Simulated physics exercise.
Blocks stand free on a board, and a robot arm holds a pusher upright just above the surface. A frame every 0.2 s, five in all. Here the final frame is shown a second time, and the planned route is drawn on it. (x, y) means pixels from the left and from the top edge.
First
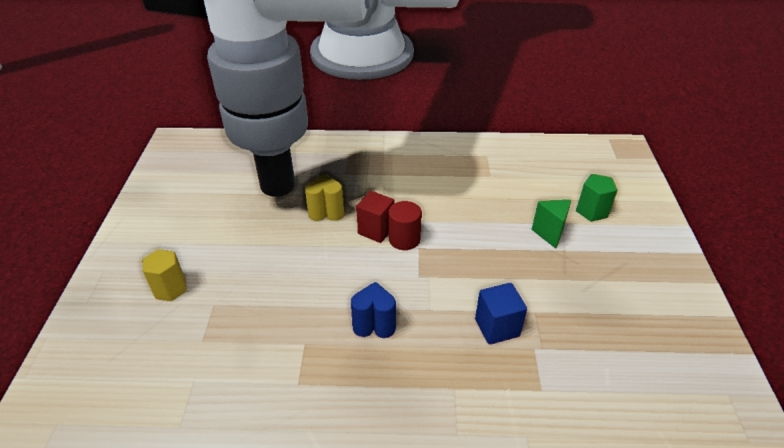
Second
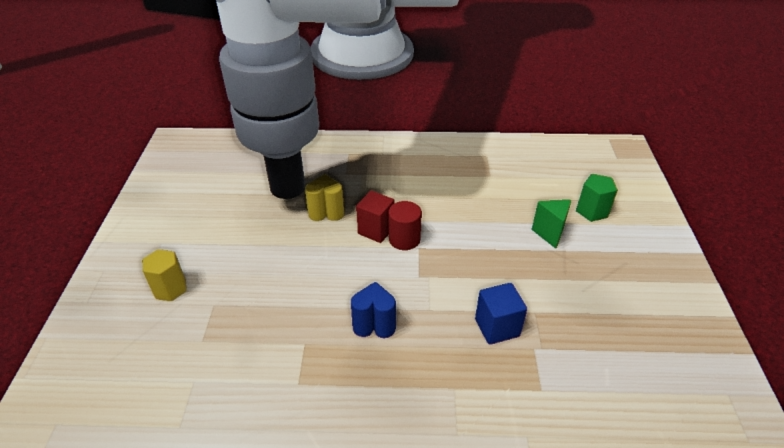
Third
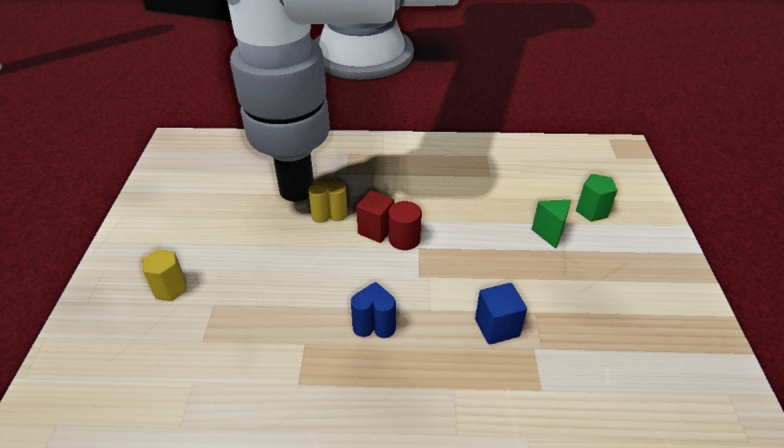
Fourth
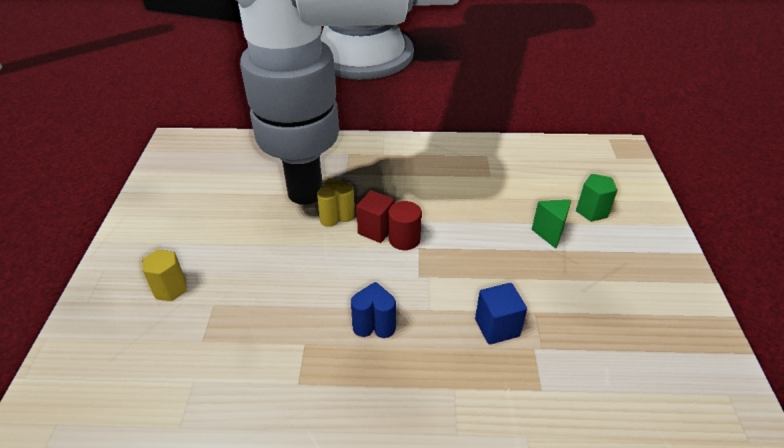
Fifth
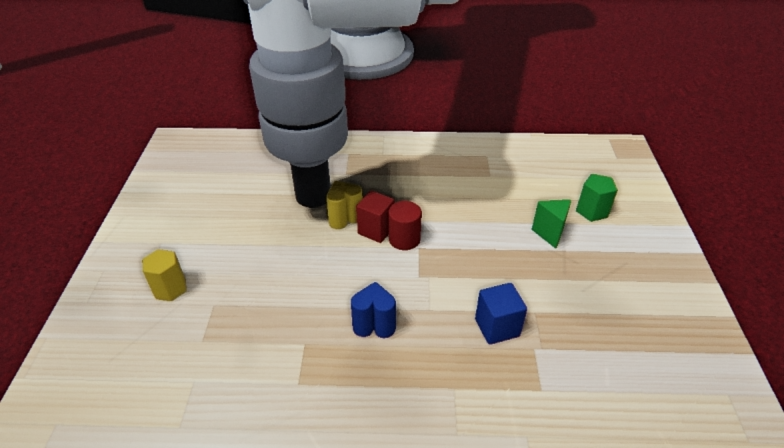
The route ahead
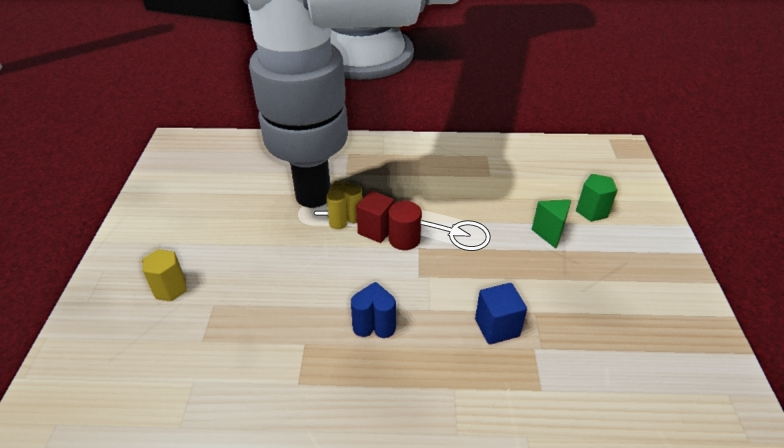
A grey and white robot arm with a black pusher stands at the far left of a pale wooden board on a dark red floor, seen from a raised, still camera. Yellow, red, blue and green blocks lie spread across it, two red ones side by side near the middle. The arm moves slowly right, nudging the yellow heart towards the red square block.
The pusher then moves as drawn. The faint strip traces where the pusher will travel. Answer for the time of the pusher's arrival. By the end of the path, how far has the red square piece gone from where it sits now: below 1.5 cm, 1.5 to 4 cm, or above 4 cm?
It goes a long way, over 4 cm.
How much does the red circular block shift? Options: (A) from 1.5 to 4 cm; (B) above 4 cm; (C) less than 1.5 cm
That would be B.
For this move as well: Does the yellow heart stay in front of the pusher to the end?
Answer: Yes.
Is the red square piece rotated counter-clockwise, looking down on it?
I'd say no.
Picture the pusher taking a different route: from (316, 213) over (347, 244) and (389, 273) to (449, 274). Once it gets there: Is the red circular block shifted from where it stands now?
Yes, I think so.
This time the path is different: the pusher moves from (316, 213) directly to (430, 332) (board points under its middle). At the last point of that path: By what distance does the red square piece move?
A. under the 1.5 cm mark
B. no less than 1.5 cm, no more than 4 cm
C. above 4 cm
Option B.
The line goes from (316, 213) through (367, 215) and (419, 222) to (470, 235).
What follows on the original path. One third of the way, pusher (368, 198); yellow heart (398, 191); red square piece (418, 205), turned 35° clockwise; red circular block (433, 225).
Two thirds of the way, pusher (420, 205); yellow heart (453, 198); red square piece (469, 219), turned 70° clockwise; red circular block (456, 240).
At the end, pusher (472, 219); yellow heart (504, 200), turned 40° anticlockwise; red square piece (501, 229), turned 150° clockwise; red circular block (456, 240); green triangular piece unmoved.
